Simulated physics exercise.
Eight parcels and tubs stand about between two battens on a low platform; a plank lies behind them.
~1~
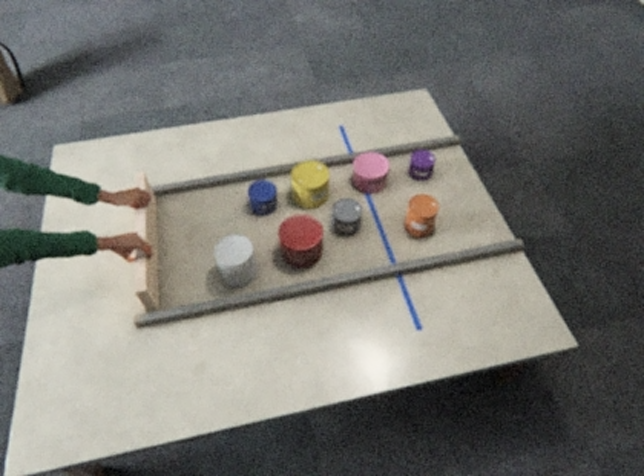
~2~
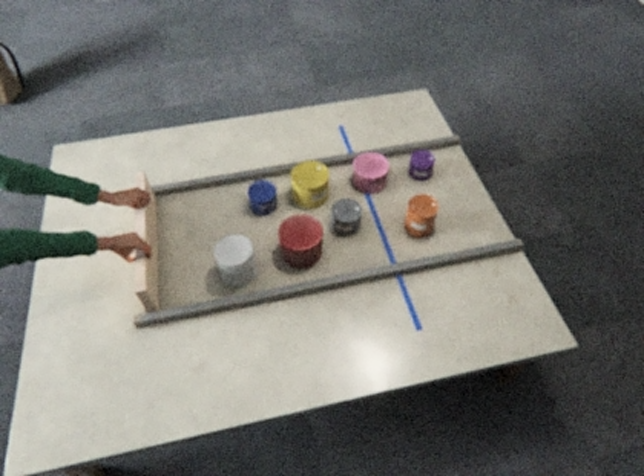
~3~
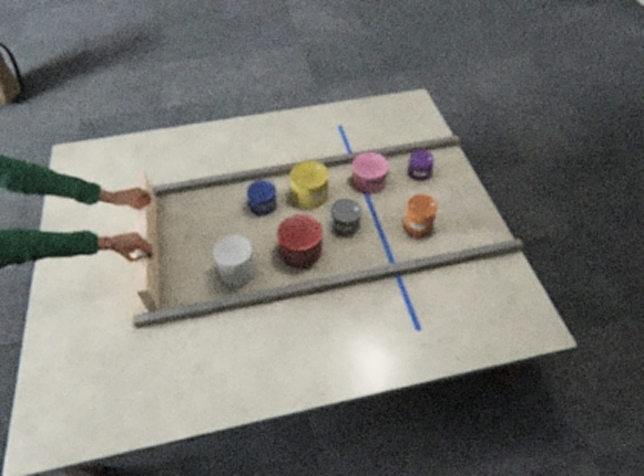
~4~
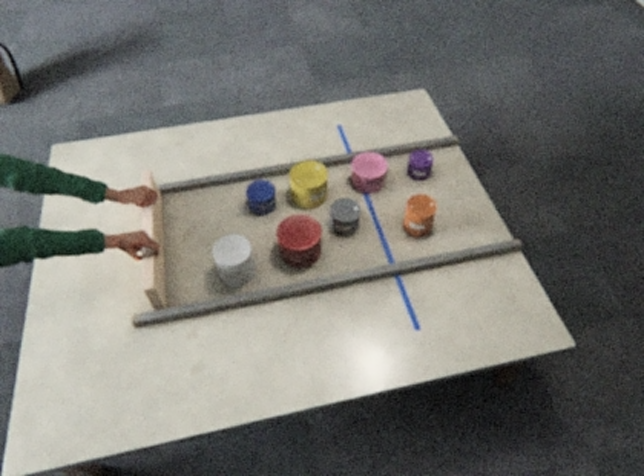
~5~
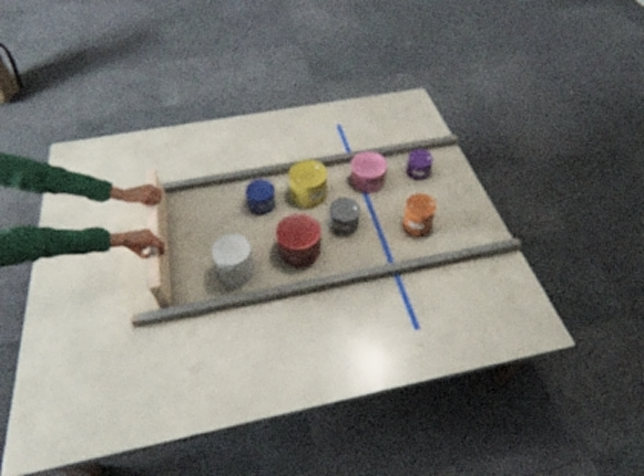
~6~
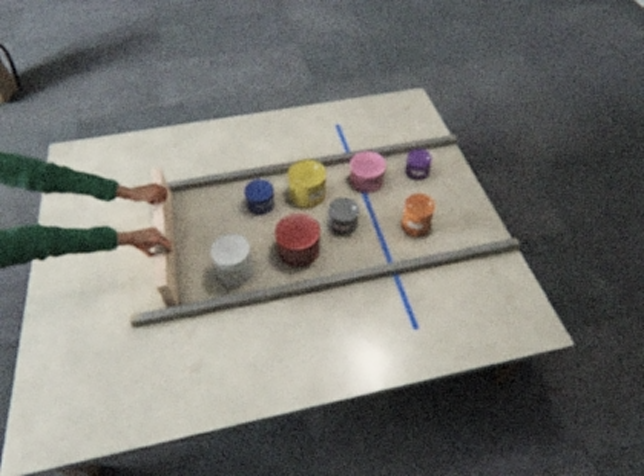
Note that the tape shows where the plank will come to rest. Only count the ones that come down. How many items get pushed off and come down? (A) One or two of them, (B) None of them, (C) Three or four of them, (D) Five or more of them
Option B: None of them.
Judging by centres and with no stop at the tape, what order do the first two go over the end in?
Listed earliest first, it's the purple canister and then the pink pail.
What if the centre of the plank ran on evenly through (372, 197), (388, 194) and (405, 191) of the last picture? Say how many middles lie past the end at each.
By position: 0 / 1 / 1.
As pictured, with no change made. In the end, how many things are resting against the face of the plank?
Looks like 2 of them, all told.
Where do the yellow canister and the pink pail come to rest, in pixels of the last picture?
The yellow canister at (399, 160), the pink pail at (429, 153).
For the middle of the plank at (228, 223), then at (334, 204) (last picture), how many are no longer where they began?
The first count is 1, and then it's 8.
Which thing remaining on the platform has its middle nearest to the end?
It's the purple canister.
Soon after, none off yet; purple canister at rest near (418, 165); orange canister at rest near (418, 215); pink pail at rest near (367, 172).
After that, none off yet; purple canister displaced a little near (428, 163); orange canister displaced a little near (422, 215); pink pail displaced about its own width near (400, 163).
In the end, the number that fall off is zero.
